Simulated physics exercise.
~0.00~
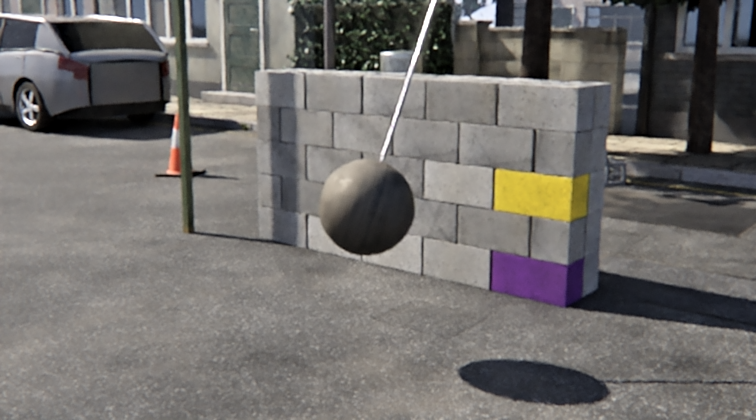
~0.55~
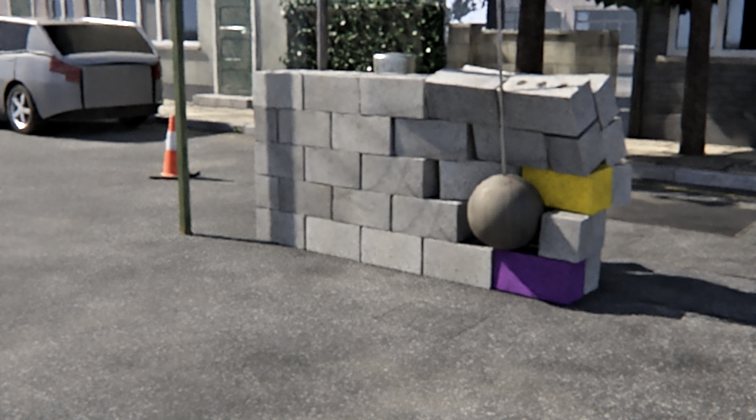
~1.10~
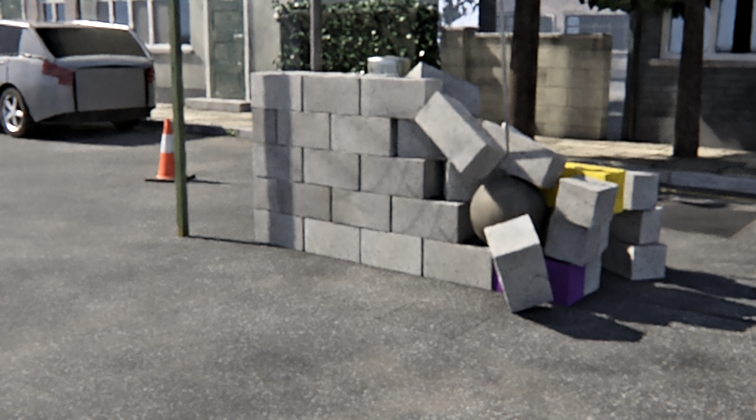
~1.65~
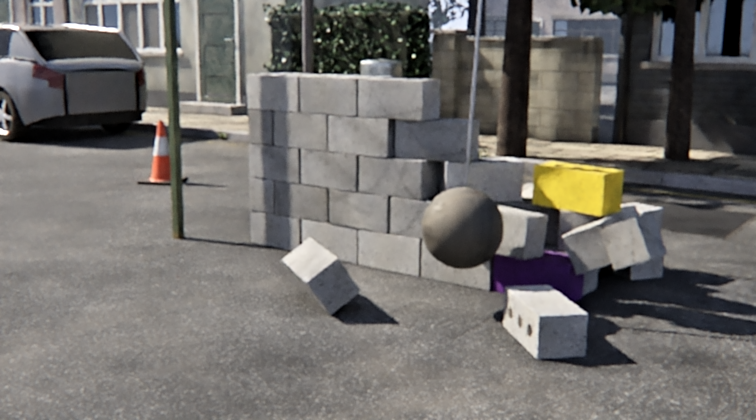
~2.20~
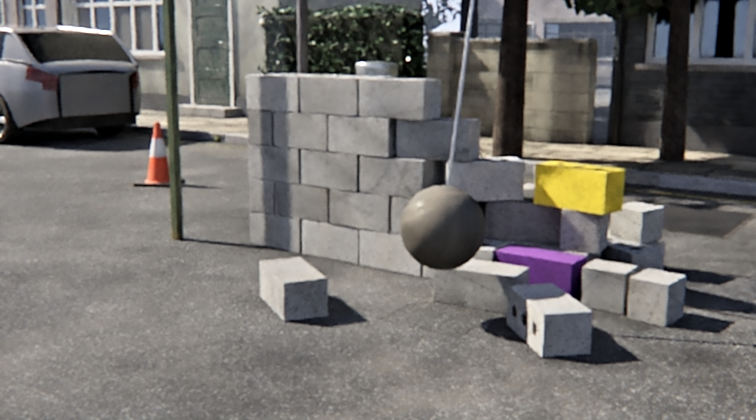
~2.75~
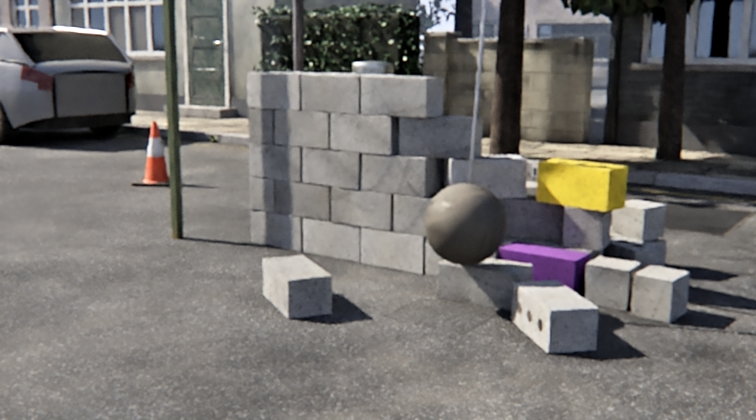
To begin with, a round grey-brown ball hangs on a line in front of a free-standing wall of grey concrete blocks, with one yellow and one purple block near its right end. The ball swings right and strikes that end, shoving the yellow block right and tilting the top courses. Blocks then twist loose and tumble down around the ball. As it swings back left, one block lands on the pavement to the left and another in front. Finally the ball sways gently beside the rubble, the left part stands, the yellow block stays up, and the purple one remains at the bottom.
